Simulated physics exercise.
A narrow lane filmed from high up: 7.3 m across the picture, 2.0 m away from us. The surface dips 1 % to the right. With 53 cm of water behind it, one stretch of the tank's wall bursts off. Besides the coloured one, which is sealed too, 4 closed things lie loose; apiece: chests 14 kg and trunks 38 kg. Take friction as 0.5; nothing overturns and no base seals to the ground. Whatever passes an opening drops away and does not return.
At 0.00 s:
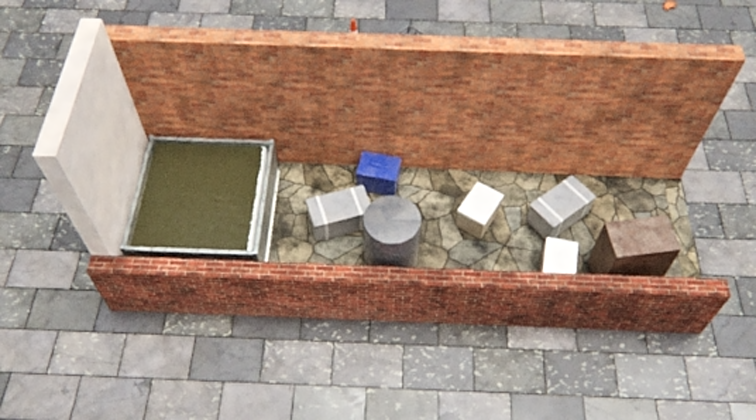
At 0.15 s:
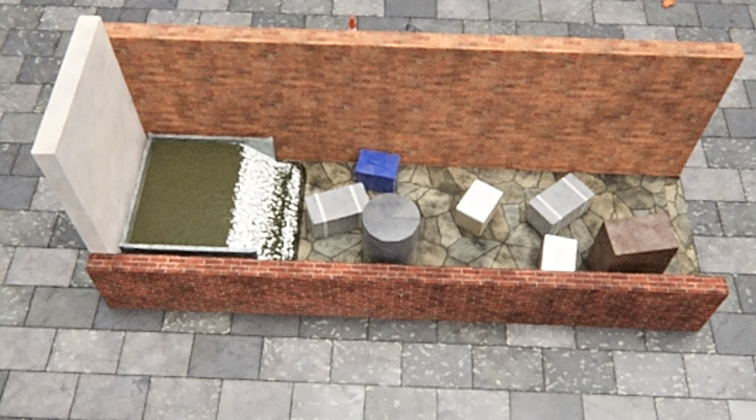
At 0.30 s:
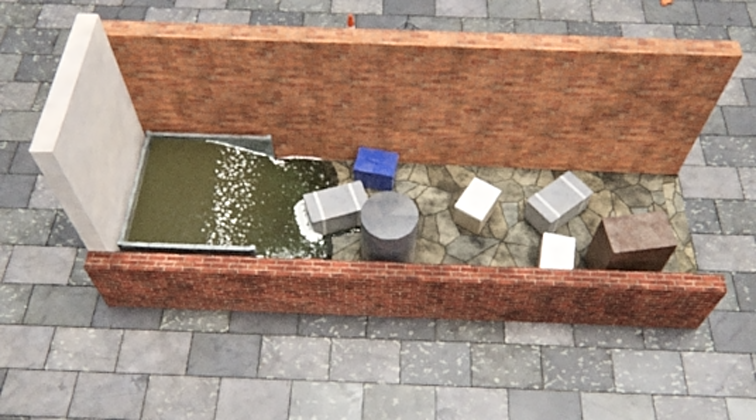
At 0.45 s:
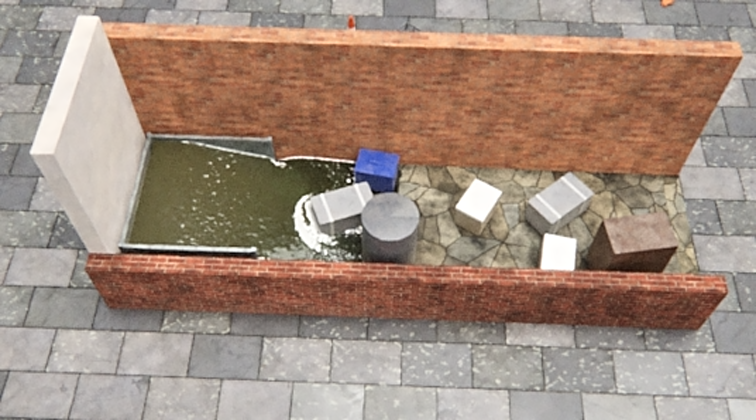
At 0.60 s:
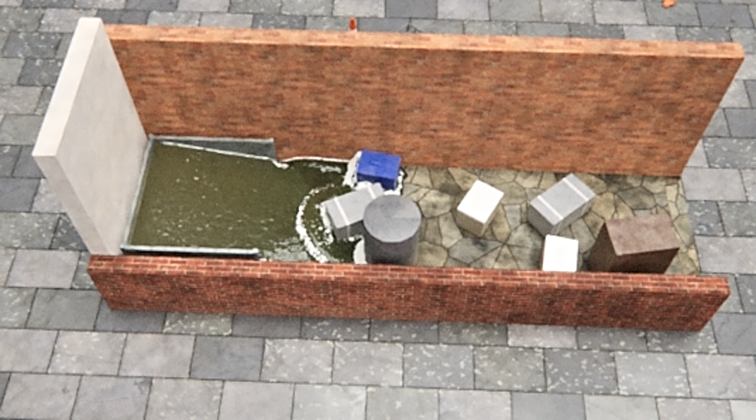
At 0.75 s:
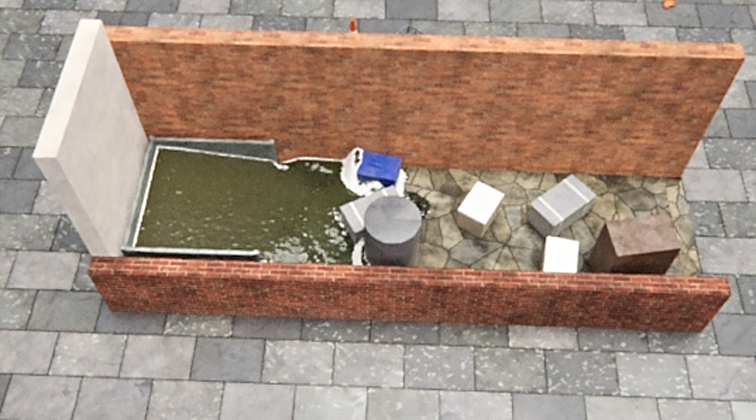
Water bursts from a tank, spreads right along a walled lane and nudges a grey box.
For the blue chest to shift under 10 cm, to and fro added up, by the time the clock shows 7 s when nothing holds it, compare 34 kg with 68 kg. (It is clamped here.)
Verdict: Neither weight holds it.
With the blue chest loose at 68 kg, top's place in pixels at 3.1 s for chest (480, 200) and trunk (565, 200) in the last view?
Around (564, 220) and (630, 208).
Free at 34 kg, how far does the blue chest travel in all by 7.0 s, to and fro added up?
Some 450 cm in all.
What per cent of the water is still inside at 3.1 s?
Some 98 per cent remains.
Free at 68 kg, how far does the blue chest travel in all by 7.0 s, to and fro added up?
Some 120 cm in all.
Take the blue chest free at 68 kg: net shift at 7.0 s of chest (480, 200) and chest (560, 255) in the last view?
In turn: Washed out, gone out.
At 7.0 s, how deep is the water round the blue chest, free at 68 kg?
Roughly 8 cm.
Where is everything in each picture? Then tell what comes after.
The first picture shows the blue chest at (379, 166), on the bottom; water covers 2.6 m2; 0 of 5 have shifted.
The second picture shows the blue chest at (378, 163), on the bottom; 3.5 m2 under water; 0 of 5 have shifted.
The third picture shows the blue chest at (376, 161) rests on the ground; 4.3 m2 under water; 0 of 5 have shifted.
The fourth picture shows the blue chest at (377, 163), on the bottom; water covers 4.9 m2; 1 of 5 have shifted.
The fifth picture shows the blue chest at (378, 164) rests on the ground; 5.2 m2 under water; 1 of 5 have shifted.
The sixth picture shows the blue chest at (379, 166) rests on the ground; water covers 5.6 m2; 1 of 5 have shifted.
After 1.4 s the blue chest would be 109 cm from its start with 34 kg and 41 cm from its start with 68 kg; 15 cm of water round it then.
After 3.1 s the blue chest would be 404 cm from its start with 34 kg and 128 cm from its start with 68 kg; 10 cm of water round it then.
After 4.9 s the blue chest would be gone out with 34 kg and 128 cm from its start with 68 kg; 7 cm of water round it then.
After 7.0 s the blue chest would be gone out with 34 kg and 128 cm from its start with 68 kg; 8 cm of water round it then.
